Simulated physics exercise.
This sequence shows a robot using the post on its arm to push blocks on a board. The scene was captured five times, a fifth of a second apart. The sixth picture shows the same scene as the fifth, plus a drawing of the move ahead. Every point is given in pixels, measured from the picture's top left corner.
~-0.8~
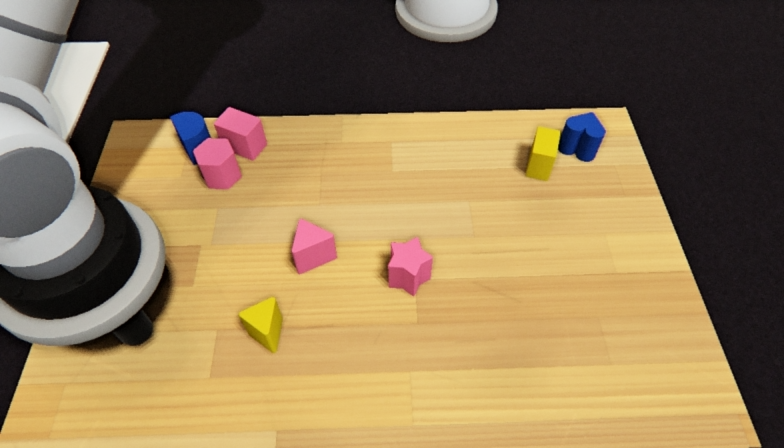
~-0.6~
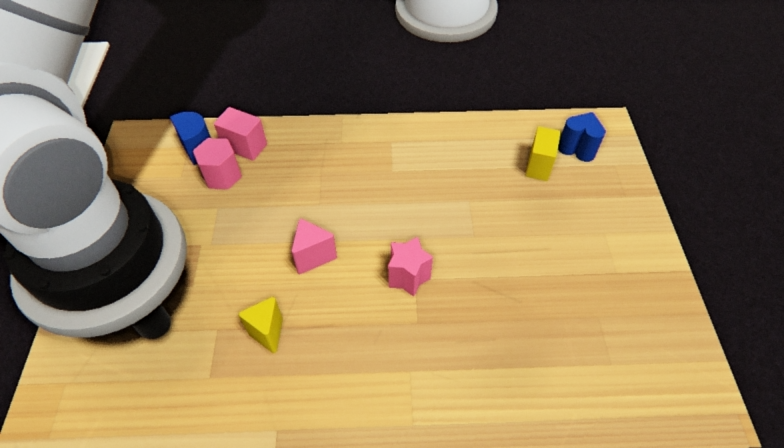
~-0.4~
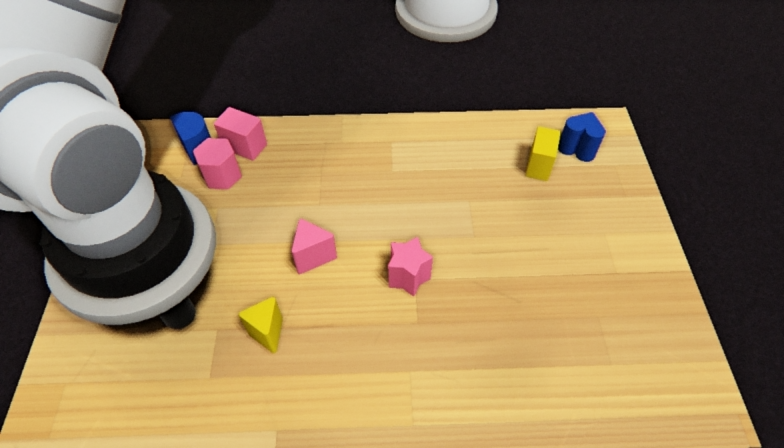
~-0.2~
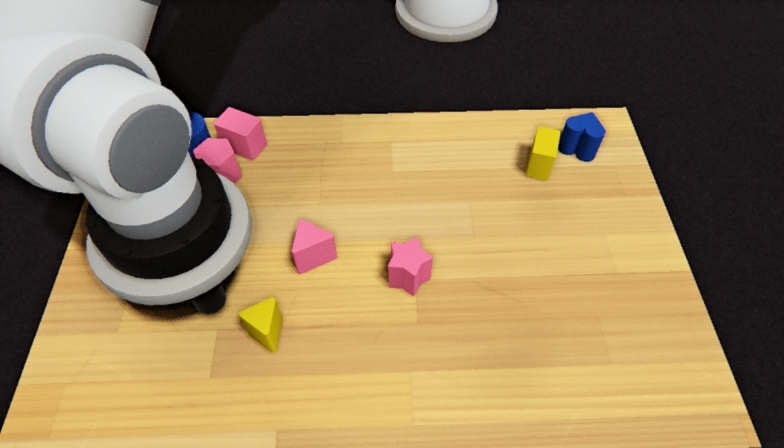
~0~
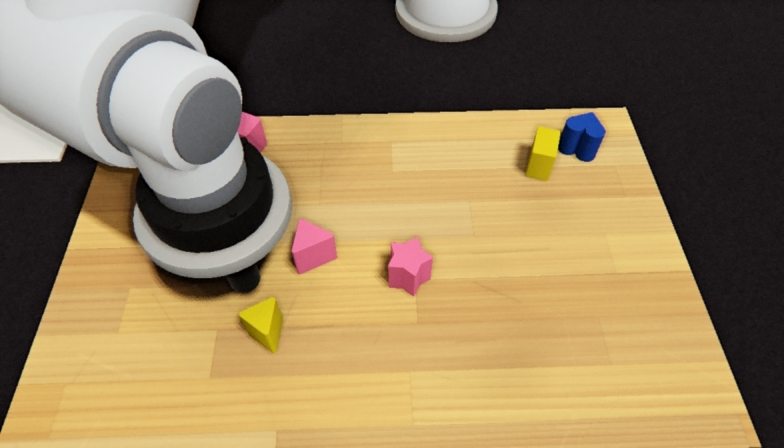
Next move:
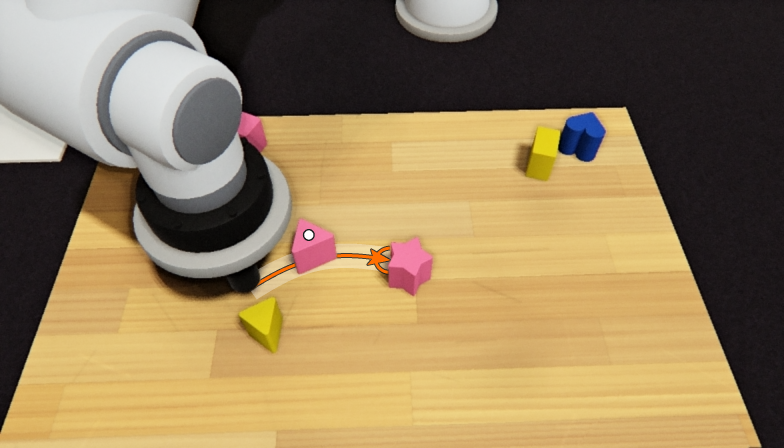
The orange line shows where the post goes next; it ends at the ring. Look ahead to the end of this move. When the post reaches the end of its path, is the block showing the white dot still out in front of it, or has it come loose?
Looking at the end of the path, the block showing the white dot has slipped free of the post.
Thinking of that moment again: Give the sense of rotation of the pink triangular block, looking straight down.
Twists anticlockwise.
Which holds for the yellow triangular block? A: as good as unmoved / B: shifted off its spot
It's A.
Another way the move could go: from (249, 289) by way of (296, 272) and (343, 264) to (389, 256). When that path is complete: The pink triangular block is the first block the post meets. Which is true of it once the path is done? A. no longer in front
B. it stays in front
A: No longer in front.
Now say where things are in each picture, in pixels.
In the first frame, tip of the post at (138, 333), middles of tops, yellow triangular block at (260, 315), pink triangular block at (309, 235), pink star at (409, 255).
In the second frame, post at (156, 326), nothing pushed.
In the third frame, post at (181, 317), nothing pushed.
In the fourth frame, post at (212, 302), nothing pushed.
In the fifth frame, post at (246, 281), yellow triangular block at (260, 315), pink triangular block at (309, 235), pink star at (409, 255).
The line goes from (249, 289) via (294, 265) and (342, 256), ending at (390, 260); the dot is on the pink triangular block.
The first path, step by step. One third of the way, post at (292, 257); pink triangular block at (317, 234), turned 20° anticlockwise.
Two thirds of the way, post at (342, 247); pink triangular block at (364, 220), turned 45° anticlockwise.
At the end, post at (390, 252); yellow triangular block unmoved; pink triangular block at (386, 212), turned 80° anticlockwise; pink star at (418, 260), turned 15° clockwise.
